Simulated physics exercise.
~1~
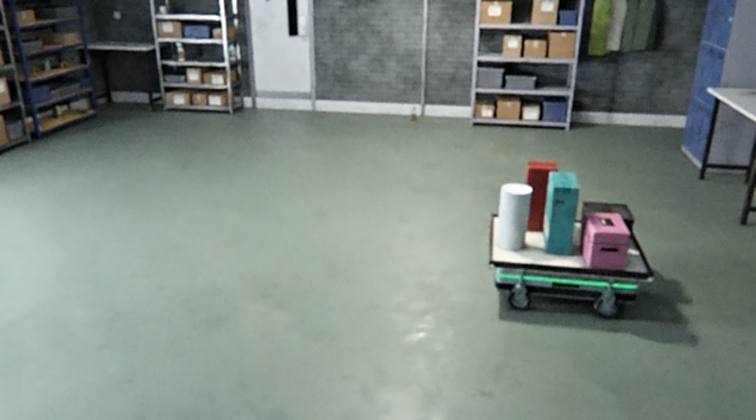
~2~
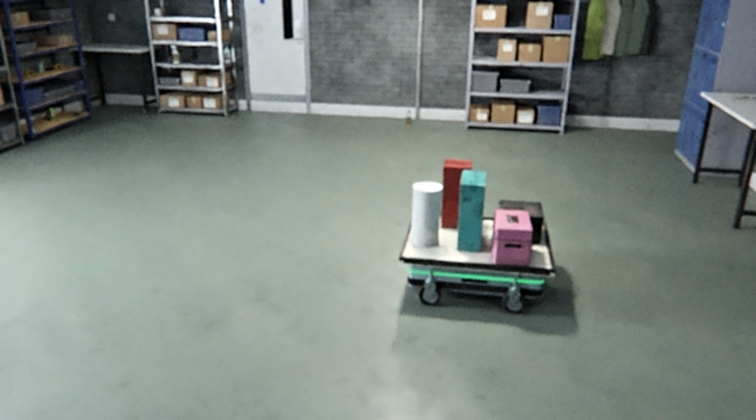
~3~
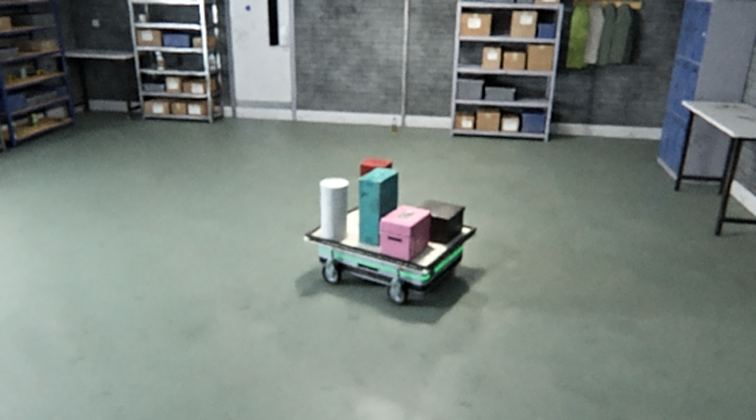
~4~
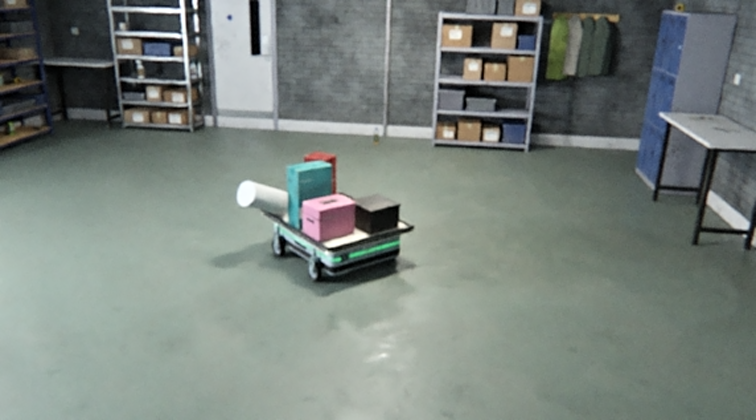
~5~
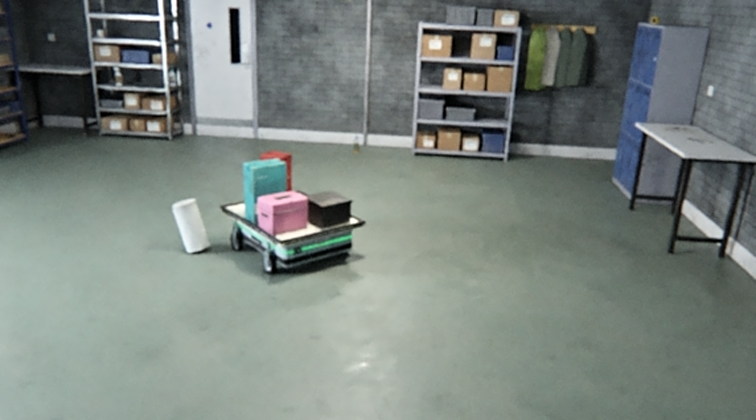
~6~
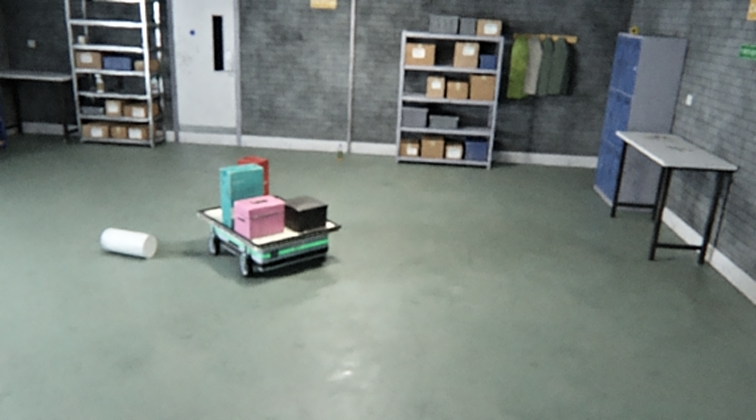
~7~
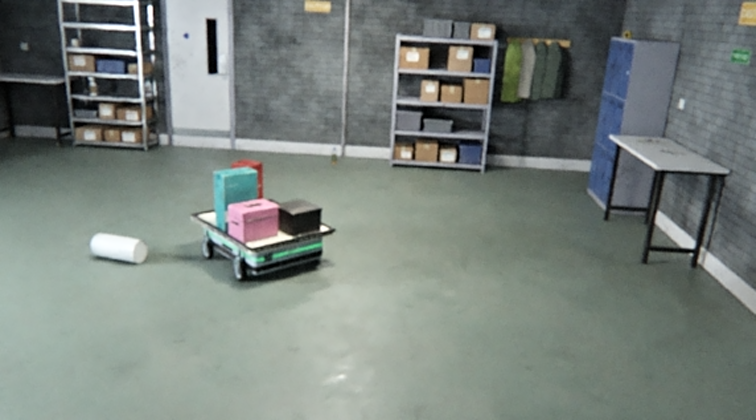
A loaded cart rolls left and turns, tipping its white canister onto the floor, then stops.
